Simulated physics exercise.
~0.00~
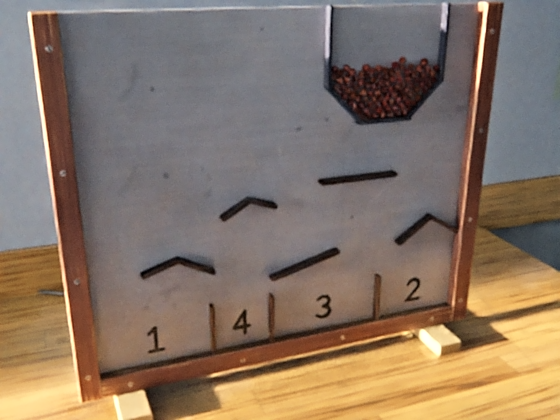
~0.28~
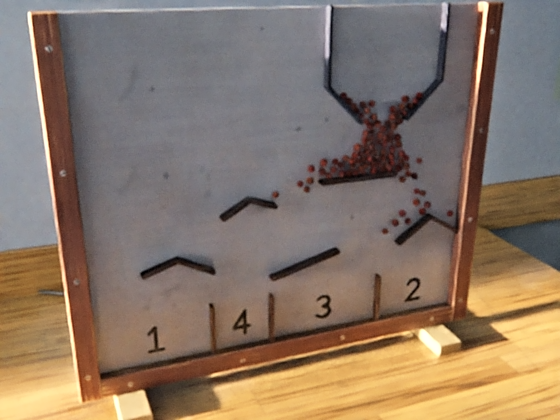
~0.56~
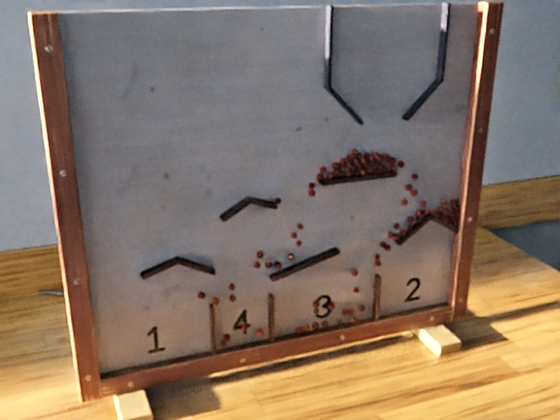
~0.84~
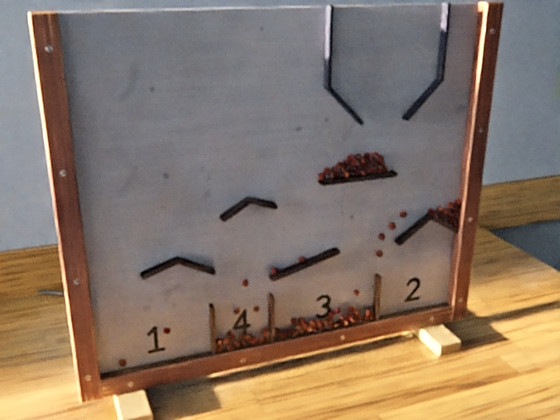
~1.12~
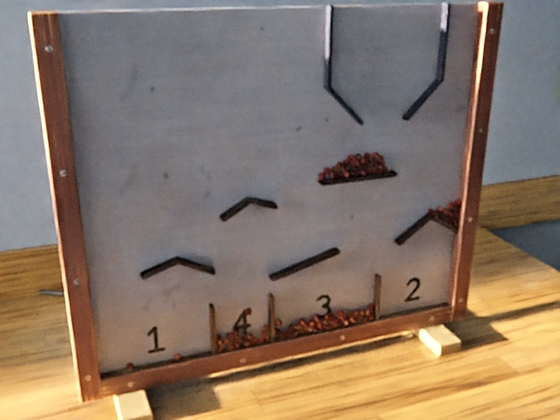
On a wooden counter before a blue-grey wall, seen from the front at a slight angle, stands a grey-backed, clear-faced box in a reddish-brown wooden frame. Reddish beads fill a dark hopper at upper right, above slanted and bent ledges and four numbered bins. The hopper opens at the bottom and the beads pour onto the ledge below, scattering to both sides. Some bounce down past the lower ledges into the bins. Finally, beads lie in bins three and four, a few rest in bin one, and heaps remain on two right-hand ledges.
